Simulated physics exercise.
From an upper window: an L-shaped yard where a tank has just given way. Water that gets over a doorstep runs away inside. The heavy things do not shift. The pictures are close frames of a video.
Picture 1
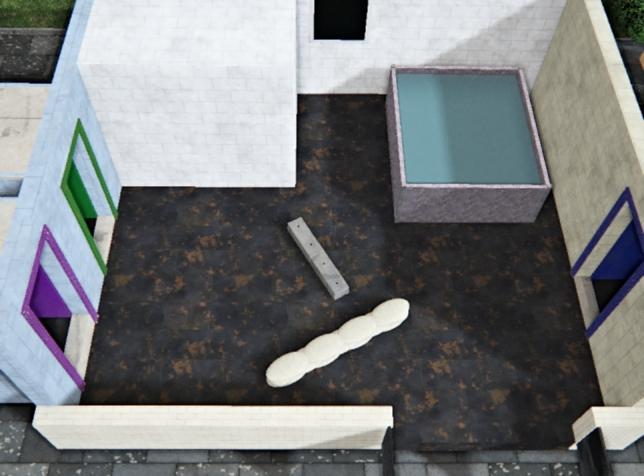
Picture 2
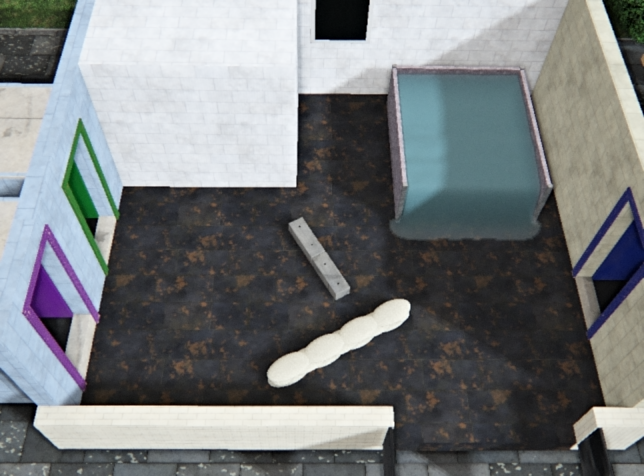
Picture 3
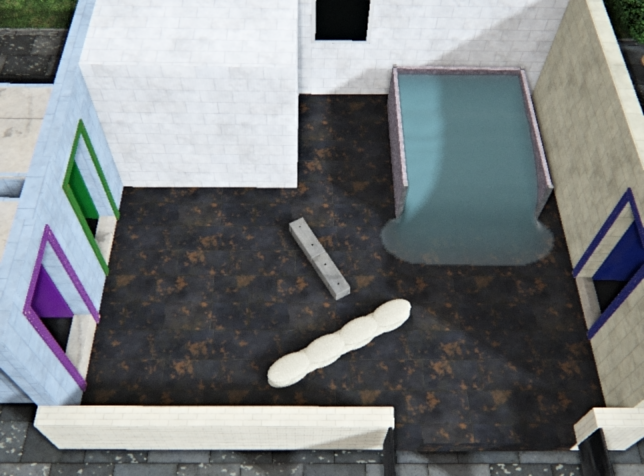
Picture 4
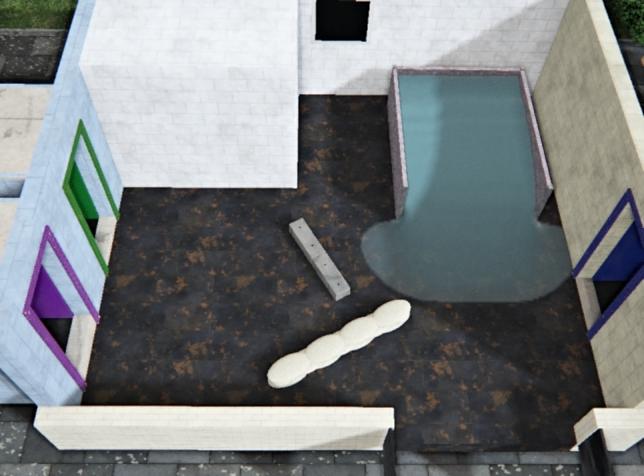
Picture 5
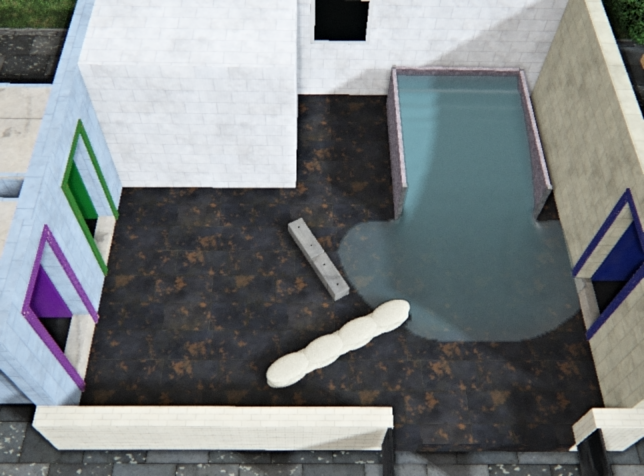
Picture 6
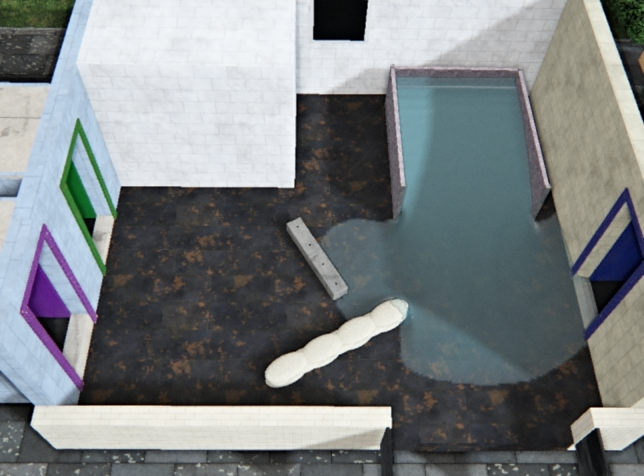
The footage shows an L-shaped yard from above as the near side of a tank gives way and water pours out, spreading across the dark floor toward the viewer, reaching a grey block and a lumpy cream-coloured barrier.
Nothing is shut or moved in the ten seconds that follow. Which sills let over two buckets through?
The green door holds within the limit; the blue door floods; the purple door holds within the limit.
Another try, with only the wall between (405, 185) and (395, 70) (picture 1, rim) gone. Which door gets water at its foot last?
Last comes the one in blue.
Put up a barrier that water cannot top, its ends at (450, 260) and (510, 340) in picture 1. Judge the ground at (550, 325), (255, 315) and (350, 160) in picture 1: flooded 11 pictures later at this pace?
One after the other: Covered, flooded, free of water.
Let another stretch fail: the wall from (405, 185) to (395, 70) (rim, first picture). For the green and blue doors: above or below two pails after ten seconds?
My reading: Green lets more in; blue lets more in.
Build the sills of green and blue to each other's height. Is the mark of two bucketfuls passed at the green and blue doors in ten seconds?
My reading: The green door takes more, the blue door is over.
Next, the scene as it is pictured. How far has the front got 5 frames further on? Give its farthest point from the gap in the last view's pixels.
Around (243, 361).
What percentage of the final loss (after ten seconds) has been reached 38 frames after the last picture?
About 90 per cent.
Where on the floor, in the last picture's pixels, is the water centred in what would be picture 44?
At about (367, 275).
A moment on, water covers 40 % of the floor; the green door not reached, the blue door under two buckets in, the purple door not reached.
Next, water covers 55 % of the floor; the green door not reached, the blue door over two buckets in, the purple door not reached.
Then, water covers 70 % of the floor; the green door wet at the sill, nothing in, the blue door far over two buckets in, the purple door wet at the sill, nothing in.
Later, water covers 80 % of the floor; the green door wet at the sill, nothing in, the blue door far over two buckets in, the purple door wet at the sill, nothing in.
In the end, water covers 95 % of the floor; the green door wet at the sill, nothing in, the blue door far over two buckets in, the purple door wet at the sill, nothing in.
